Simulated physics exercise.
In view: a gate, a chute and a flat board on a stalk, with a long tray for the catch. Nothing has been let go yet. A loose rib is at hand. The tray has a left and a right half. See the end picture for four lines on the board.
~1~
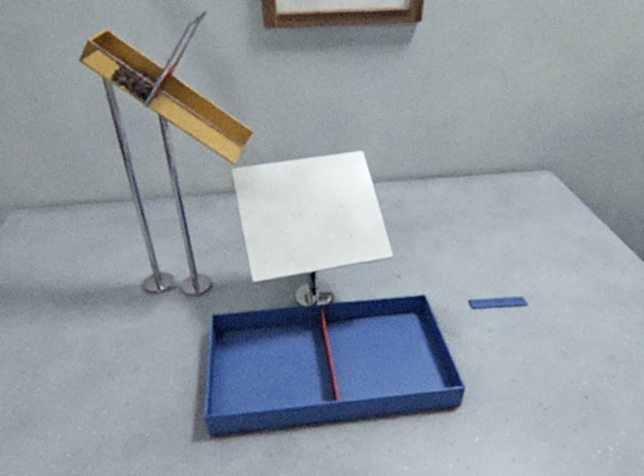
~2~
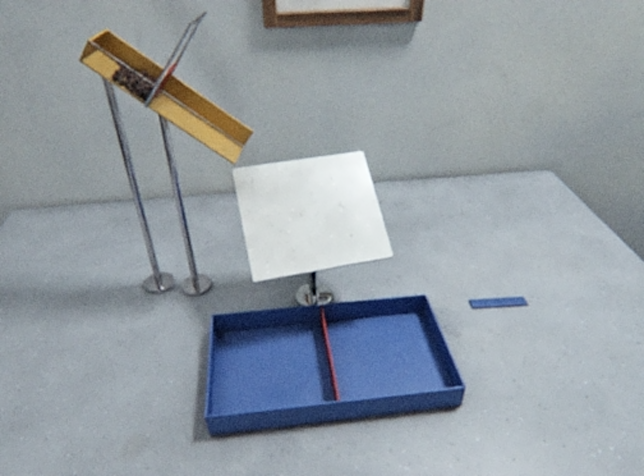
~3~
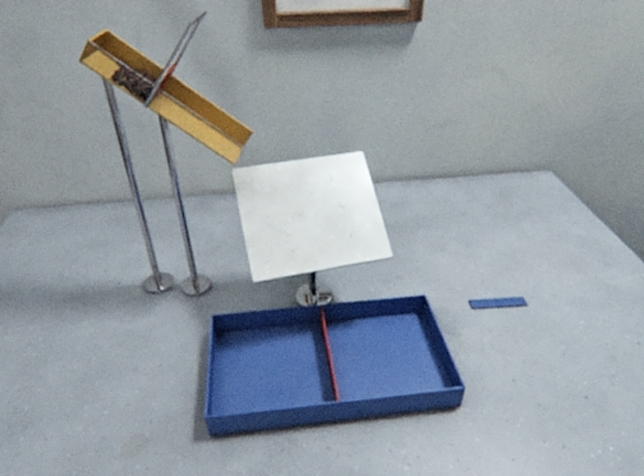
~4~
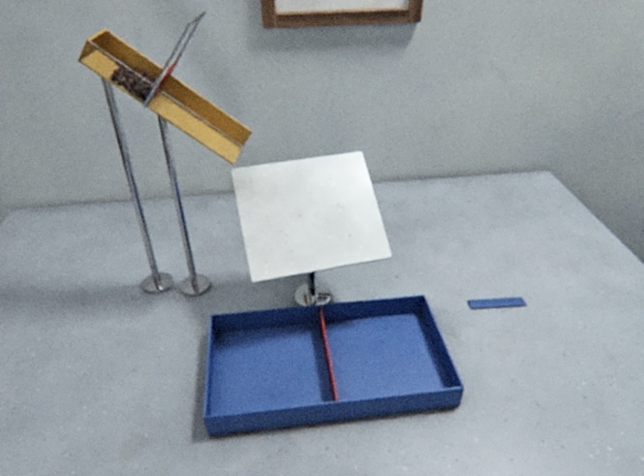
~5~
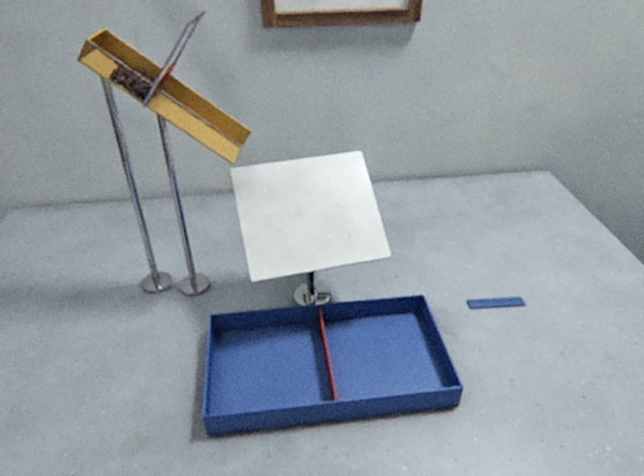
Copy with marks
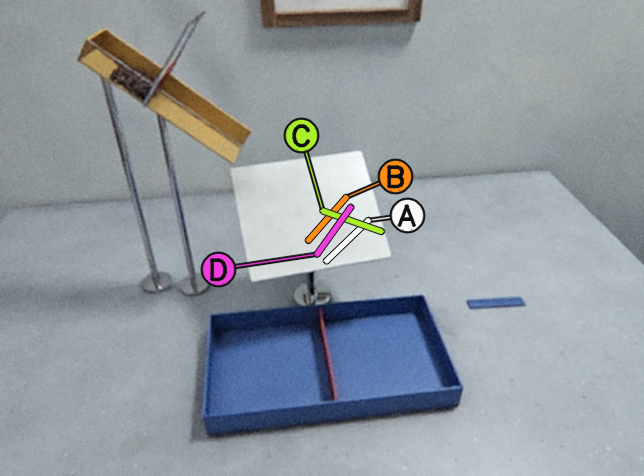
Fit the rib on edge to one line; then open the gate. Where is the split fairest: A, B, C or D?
A beats the others.
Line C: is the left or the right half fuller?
Right.
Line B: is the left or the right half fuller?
Left.
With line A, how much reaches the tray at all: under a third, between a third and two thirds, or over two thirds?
It is over two thirds.
On the marked copy, line A from (368, 220) to (326, 260); line B from (346, 197) to (308, 240); line C from (322, 210) to (381, 231); line D from (350, 207) to (317, 254).
For line A, of what is caught, about two thirds in the left half, about a third in the right.
For line B, of what is caught, nearly all in the left half, a small part in the right.
For line C, of what is caught, a stray few in the left half, nearly all in the right.
For line D, of what is caught, nearly all in the left half, a small part in the right.
